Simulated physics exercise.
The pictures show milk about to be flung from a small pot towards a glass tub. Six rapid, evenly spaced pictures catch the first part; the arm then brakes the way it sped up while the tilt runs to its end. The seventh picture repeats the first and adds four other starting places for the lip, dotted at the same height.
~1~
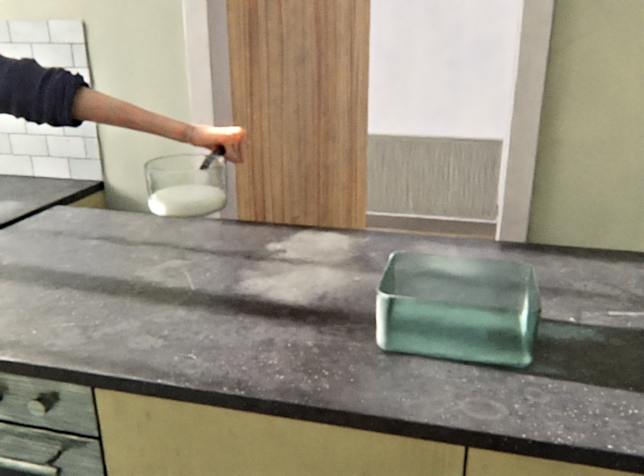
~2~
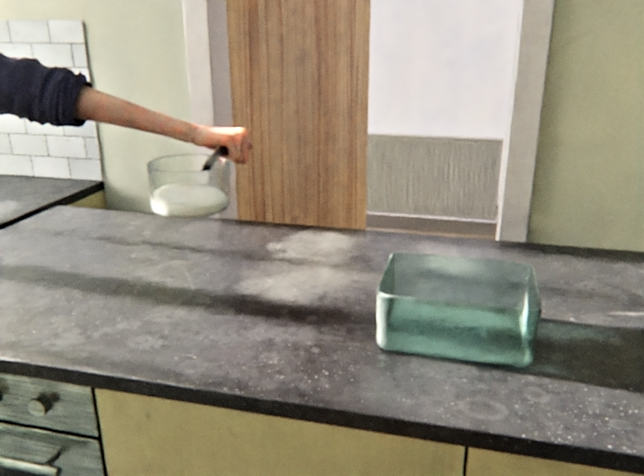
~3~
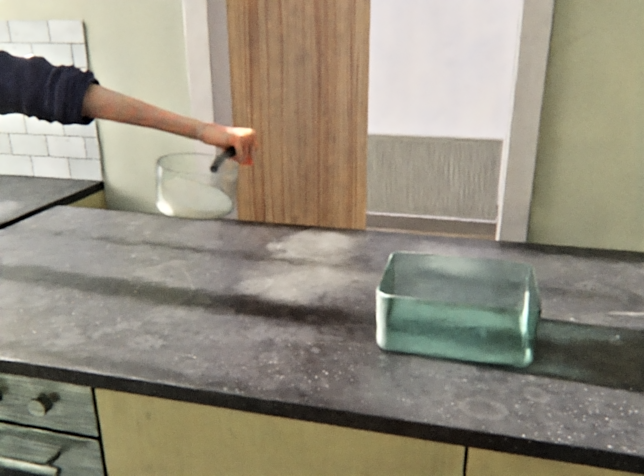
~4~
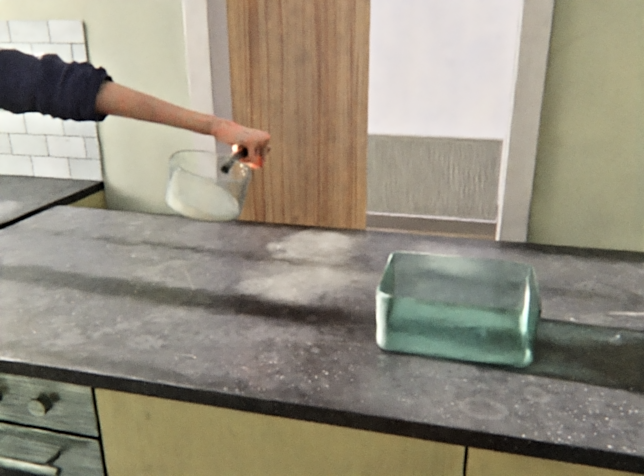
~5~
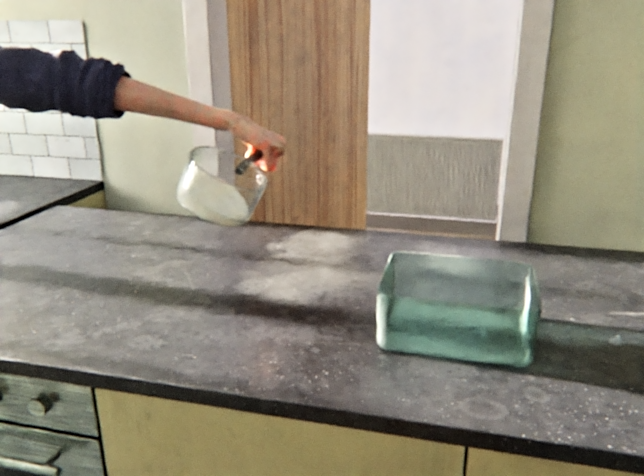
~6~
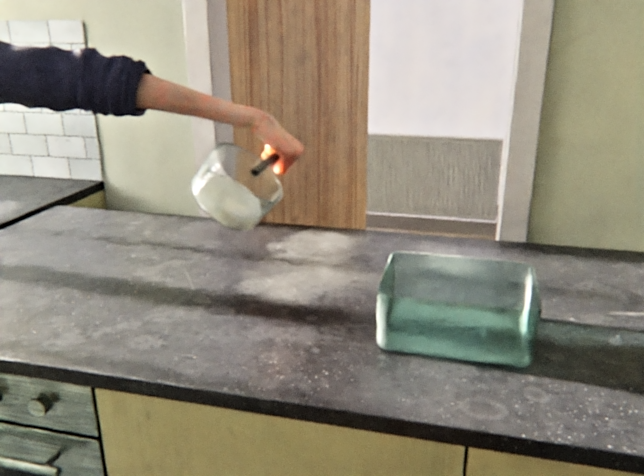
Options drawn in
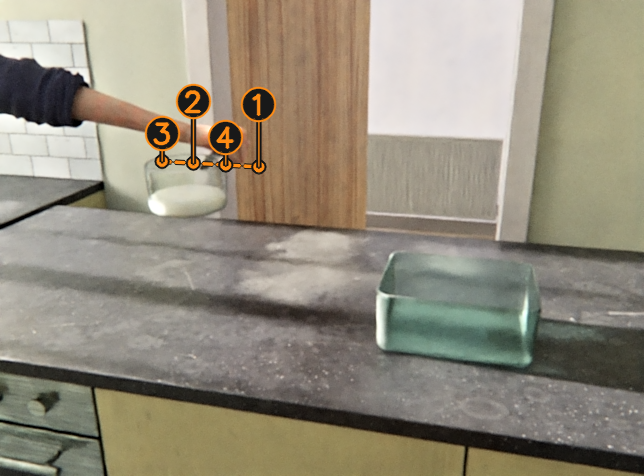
At the start, an arm in a dark sleeve holds a small glass pot of milk upright at the left, above a dark countertop with a greenish glass tub on the right. The hand moves rightward, and the pot begins to tilt. It tilts further to the right as the arm extends, with the milk still inside.
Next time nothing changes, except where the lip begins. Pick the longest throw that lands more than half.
Take 1.
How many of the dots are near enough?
One.
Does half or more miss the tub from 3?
Yes, that goes wrong.
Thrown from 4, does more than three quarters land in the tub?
No, less.
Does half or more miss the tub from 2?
Yes, it does.
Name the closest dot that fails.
The answer is 4.
On the marked copy, 1 at (258, 166); 2 at (193, 163); 3 at (162, 161); 4 at (225, 165).
For dot 1, about 64 % lands in the tub, 22 % falls short and 14 % goes beside or beyond.
For dot 2, about 0 % lands in the tub, 98 % falls short.
For dot 3, about 0 % lands in the tub, 100 % falls short.
For dot 4, about 27 % lands in the tub, 67 % falls short and 5 % goes beside or beyond.
